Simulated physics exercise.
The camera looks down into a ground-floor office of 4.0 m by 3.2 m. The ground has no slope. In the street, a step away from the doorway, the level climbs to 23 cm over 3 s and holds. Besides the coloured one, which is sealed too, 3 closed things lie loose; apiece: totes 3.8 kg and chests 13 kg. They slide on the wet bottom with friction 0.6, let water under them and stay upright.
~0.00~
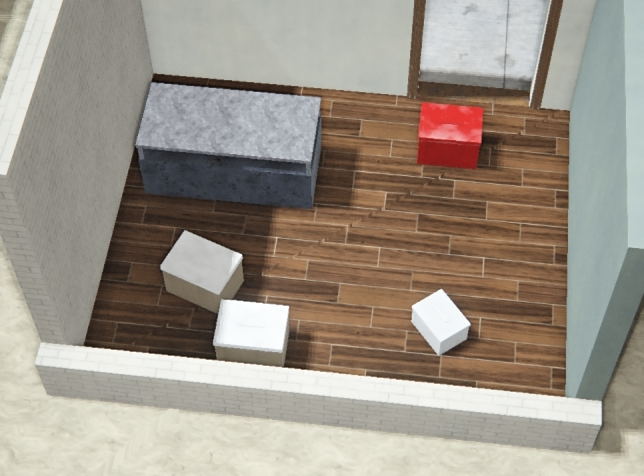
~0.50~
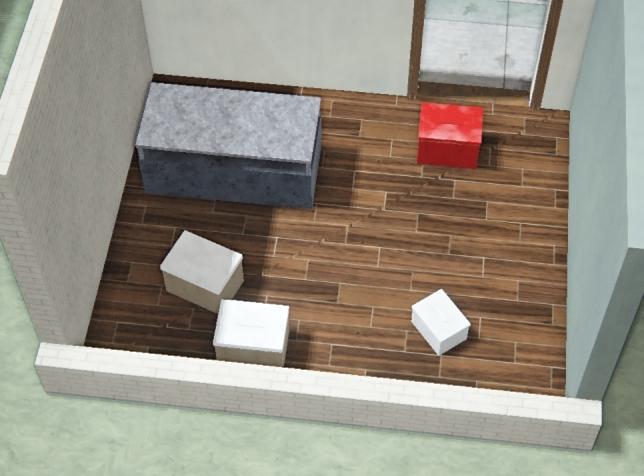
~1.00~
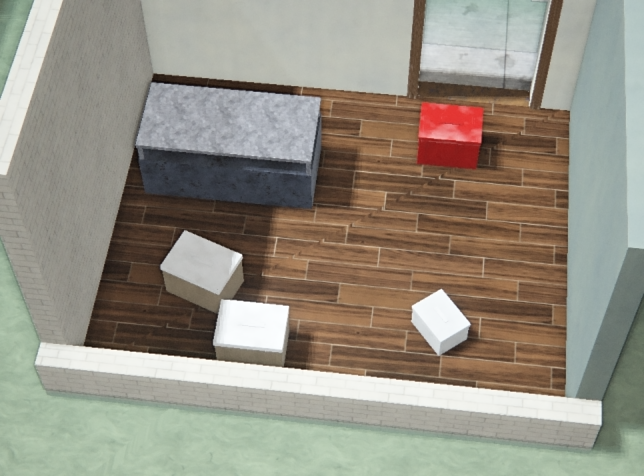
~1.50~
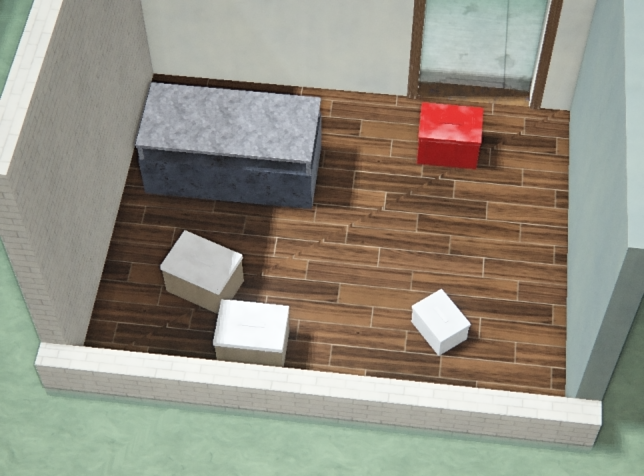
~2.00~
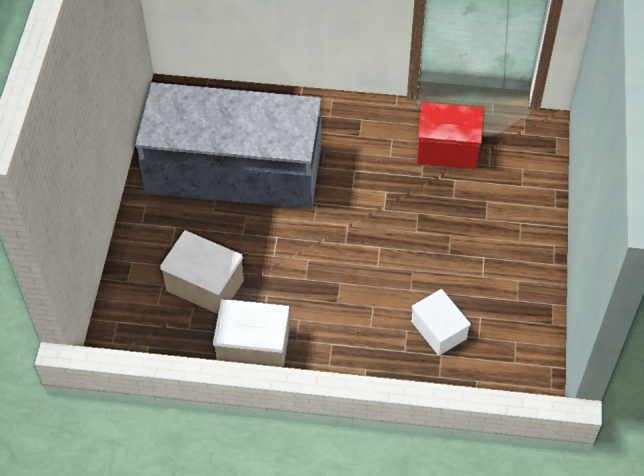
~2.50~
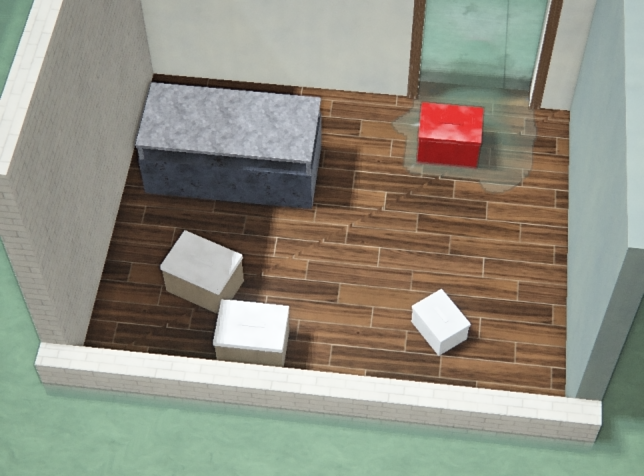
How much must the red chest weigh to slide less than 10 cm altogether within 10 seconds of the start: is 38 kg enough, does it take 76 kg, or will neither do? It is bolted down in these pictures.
Verdict: Only the higher weight holds it.
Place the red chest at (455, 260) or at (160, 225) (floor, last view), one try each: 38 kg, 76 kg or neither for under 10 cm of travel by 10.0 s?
In that order: The smaller is enough; the smaller is enough.
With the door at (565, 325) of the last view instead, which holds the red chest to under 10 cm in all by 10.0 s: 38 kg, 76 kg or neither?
In that case the smaller load will do.
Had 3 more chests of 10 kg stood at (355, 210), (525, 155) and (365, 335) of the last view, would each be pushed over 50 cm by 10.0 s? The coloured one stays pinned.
In that order: More, more, past it.
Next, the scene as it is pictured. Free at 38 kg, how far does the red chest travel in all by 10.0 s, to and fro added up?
Some 30 cm in all.
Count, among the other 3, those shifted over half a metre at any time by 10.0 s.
I count 3.
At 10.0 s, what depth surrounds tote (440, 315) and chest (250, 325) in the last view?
Roughly 10 and 15 cm.
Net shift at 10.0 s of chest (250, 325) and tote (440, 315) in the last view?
In turn: 140 cm, 120 cm.
After 3.5 s the red chest would be 4 cm from its start with 38 kg and 0 cm from its start with 76 kg; 9 cm of water round it then.
After 4.5 s the red chest would be 22 cm from its start with 38 kg and 0 cm from its start with 76 kg; 7 cm of water round it then.
After 7.0 s the red chest would be 22 cm from its start with 38 kg and 0 cm from its start with 76 kg; 8 cm of water round it then.
After 10.0 s the red chest would be 28 cm from its start with 38 kg and 0 cm from its start with 76 kg; 10 cm of water round it then.
